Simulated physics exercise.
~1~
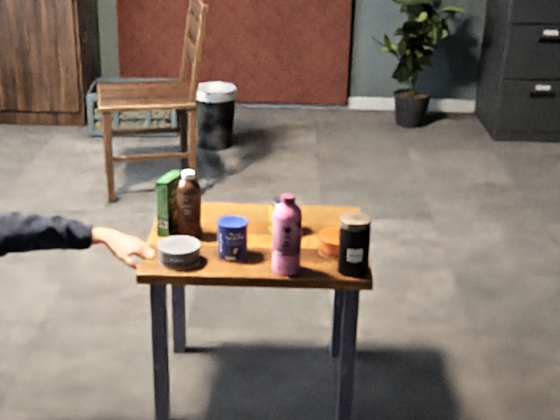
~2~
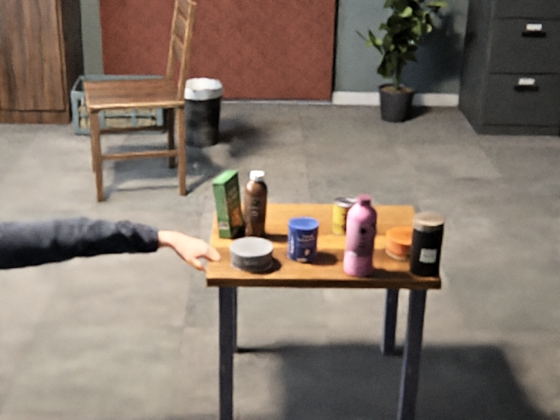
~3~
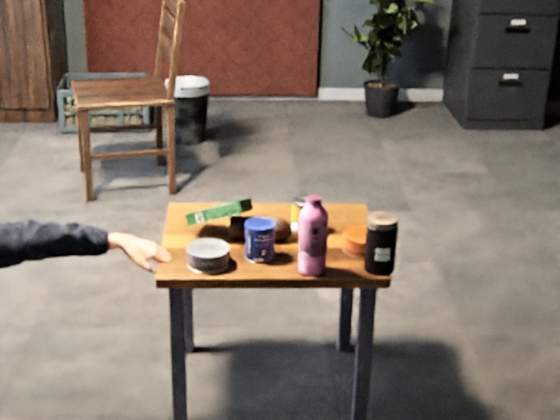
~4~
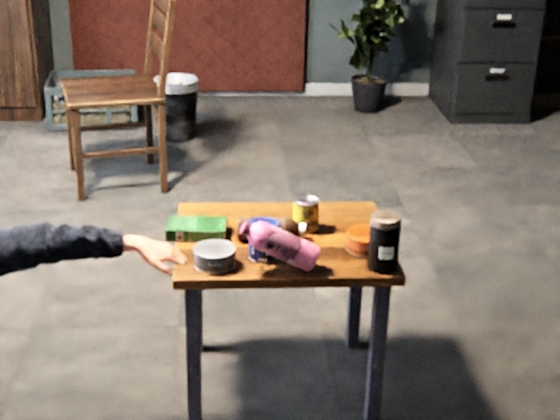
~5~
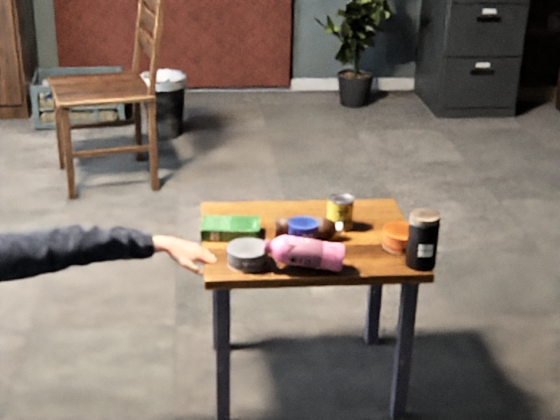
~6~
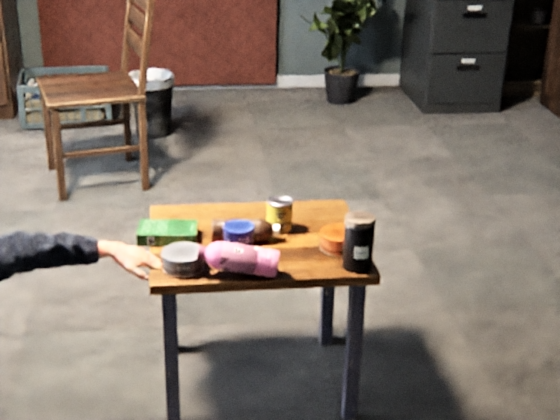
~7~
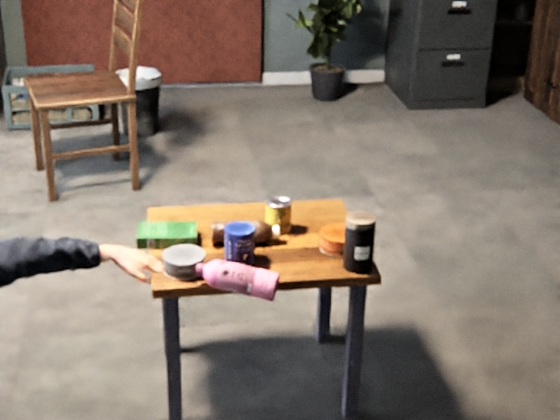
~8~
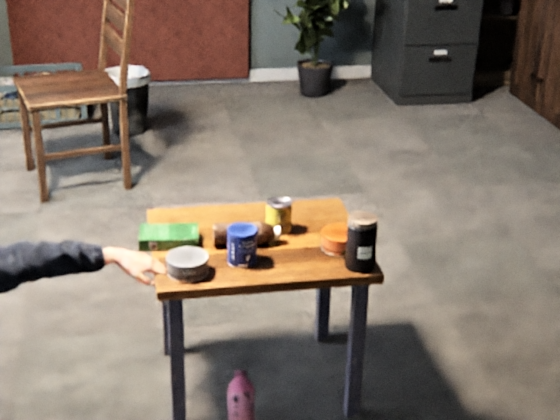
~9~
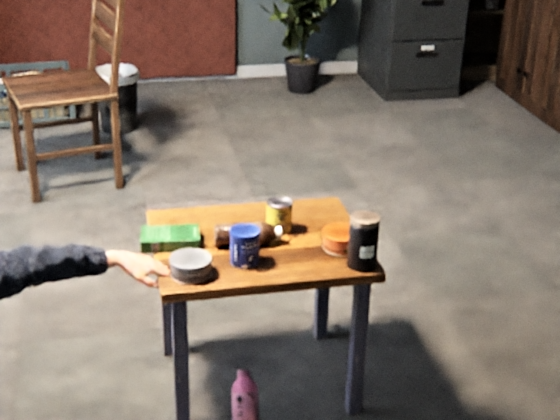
Hand jerking a small wooden table right and left, toppling a green packet and two bottles, the pink one falling off.
